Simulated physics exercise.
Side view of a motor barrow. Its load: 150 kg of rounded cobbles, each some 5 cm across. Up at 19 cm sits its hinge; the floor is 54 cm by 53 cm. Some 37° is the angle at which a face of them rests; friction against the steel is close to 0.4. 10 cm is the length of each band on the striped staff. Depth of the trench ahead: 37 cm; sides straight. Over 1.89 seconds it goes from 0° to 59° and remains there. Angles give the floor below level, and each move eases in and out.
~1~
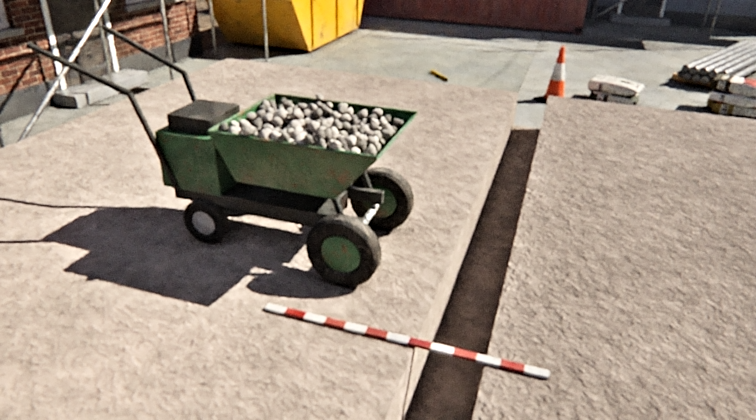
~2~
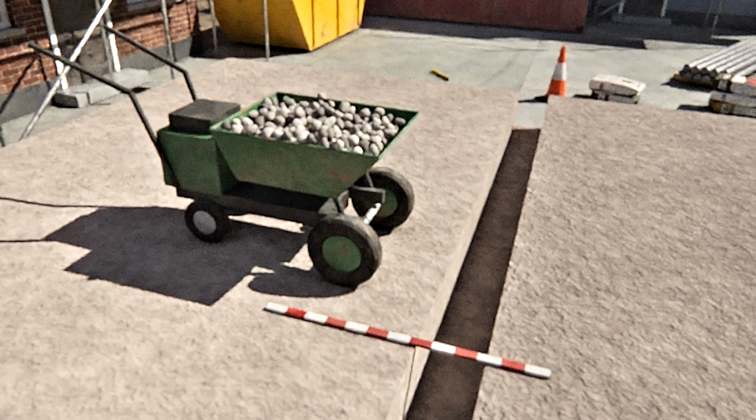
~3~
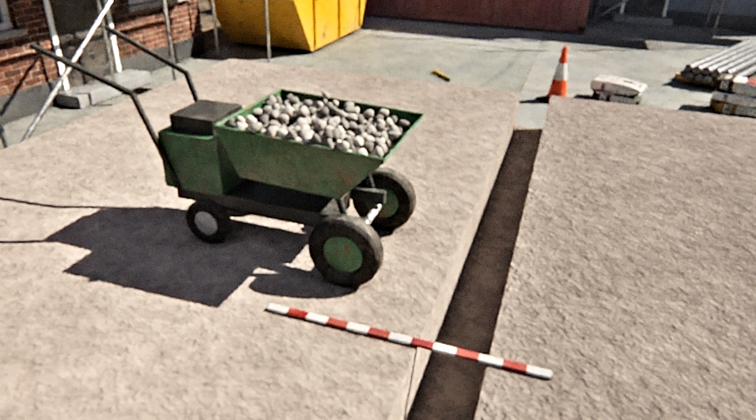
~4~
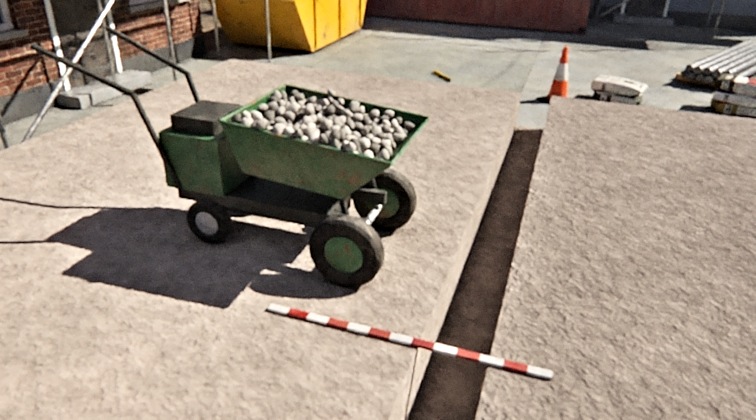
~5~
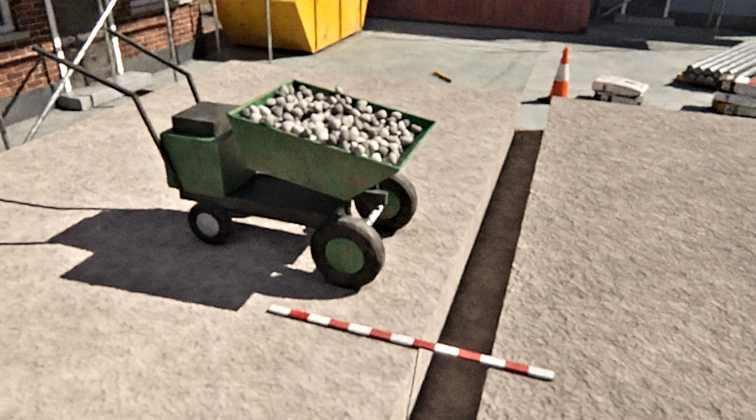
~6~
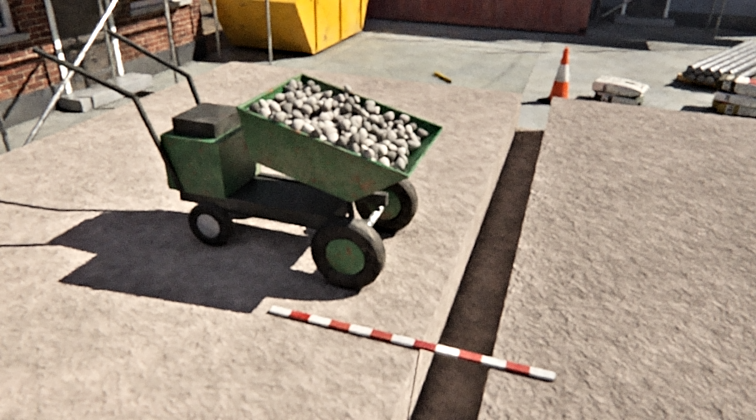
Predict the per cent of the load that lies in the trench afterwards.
64 per cent.
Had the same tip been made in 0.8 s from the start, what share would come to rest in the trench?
Close to 50 per cent then.
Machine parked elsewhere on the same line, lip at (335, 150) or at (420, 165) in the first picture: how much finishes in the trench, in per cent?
It comes to about 80 and 20 in a hundred.
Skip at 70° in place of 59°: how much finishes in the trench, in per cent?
In that case near 65 per cent.
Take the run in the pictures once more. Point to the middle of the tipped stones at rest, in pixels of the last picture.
Roughly (487, 318), I'd say.
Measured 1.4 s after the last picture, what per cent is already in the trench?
Something like 25 in a hundred.
Then, 0.8 s after the last picture the floor is at 50°, 100 % in the skip; the foremost stones are at (462, 220).
Then, 1.4 s after the last picture the floor is at 59°, 65 % in the skip, 23 % in the trench, 12 % past the trench; the foremost stones are at (559, 289).
Then, 1.7 s after the last picture the floor is at 59°, 43 % in the skip, 33 % in the trench, 24 % past the trench; the foremost stones are at (650, 325).
Then, 3.7 s after the last picture the floor is at 59°, 13 % in the skip, 64 % in the trench, 24 % past the trench; the foremost stones are at (716, 333).
